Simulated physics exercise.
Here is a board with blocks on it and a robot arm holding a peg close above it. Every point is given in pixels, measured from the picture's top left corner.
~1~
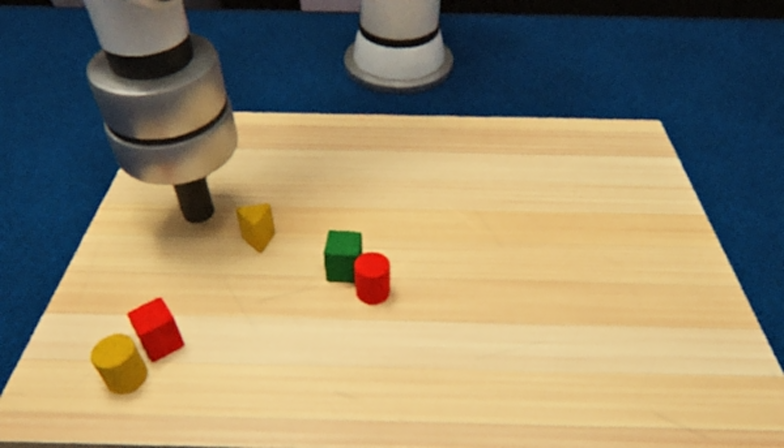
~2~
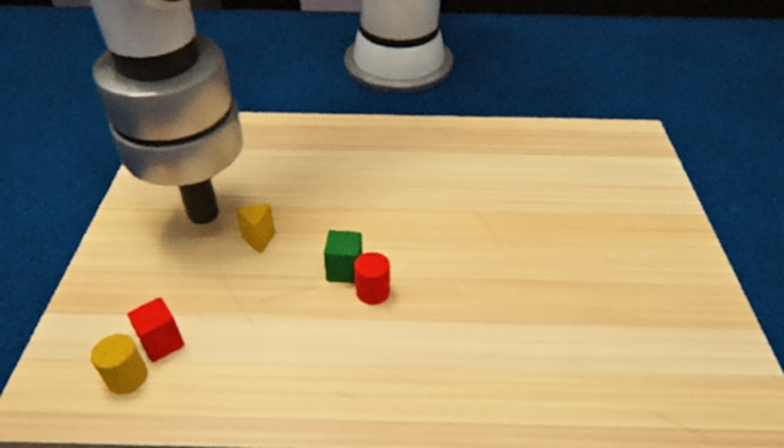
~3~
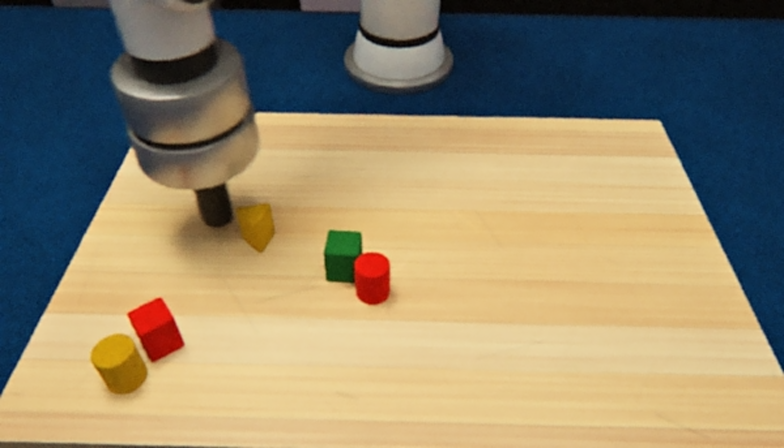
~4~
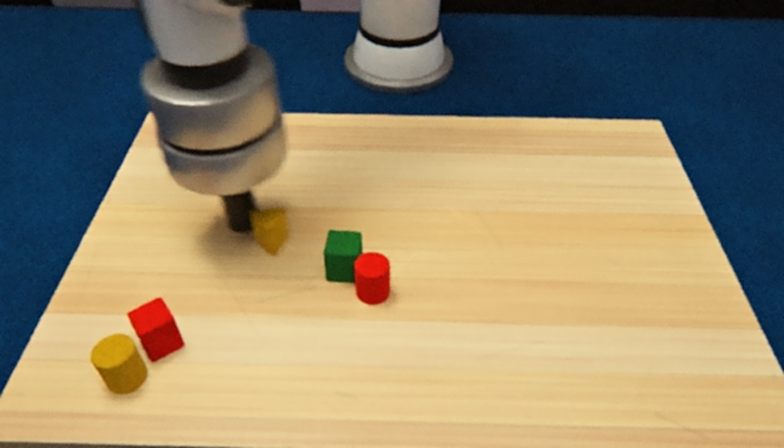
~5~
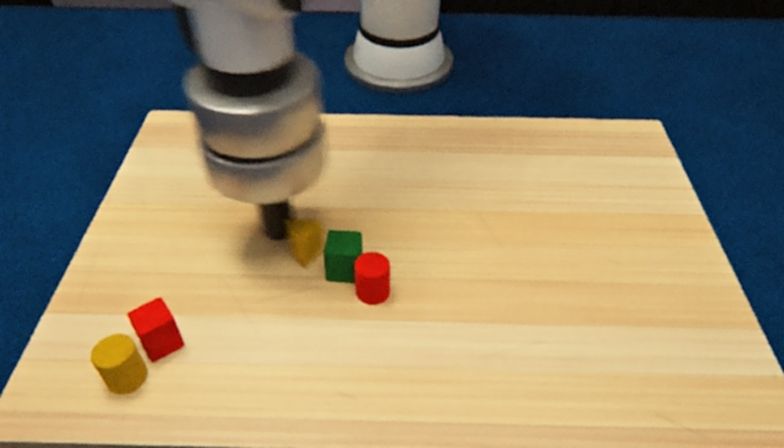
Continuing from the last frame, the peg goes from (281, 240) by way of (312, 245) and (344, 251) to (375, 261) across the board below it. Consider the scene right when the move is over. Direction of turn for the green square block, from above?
Viewed from above: Clockwise.
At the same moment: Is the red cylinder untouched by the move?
No, I don't think so.
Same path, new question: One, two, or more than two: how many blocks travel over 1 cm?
My count: 3 or more.
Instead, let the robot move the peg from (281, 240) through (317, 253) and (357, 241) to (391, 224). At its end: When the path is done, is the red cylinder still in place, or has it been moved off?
That block moves.
The first path, step by step. Halfway along, peg (328, 239); yellow triangular piece (351, 238), turned 15° clockwise; green square block (367, 256), turned 45° clockwise; red cylinder (390, 277).
At the end, peg (375, 252); yellow triangular piece (390, 255), turned 55° clockwise; green square block (387, 279), turned 85° clockwise; red cylinder (404, 308).
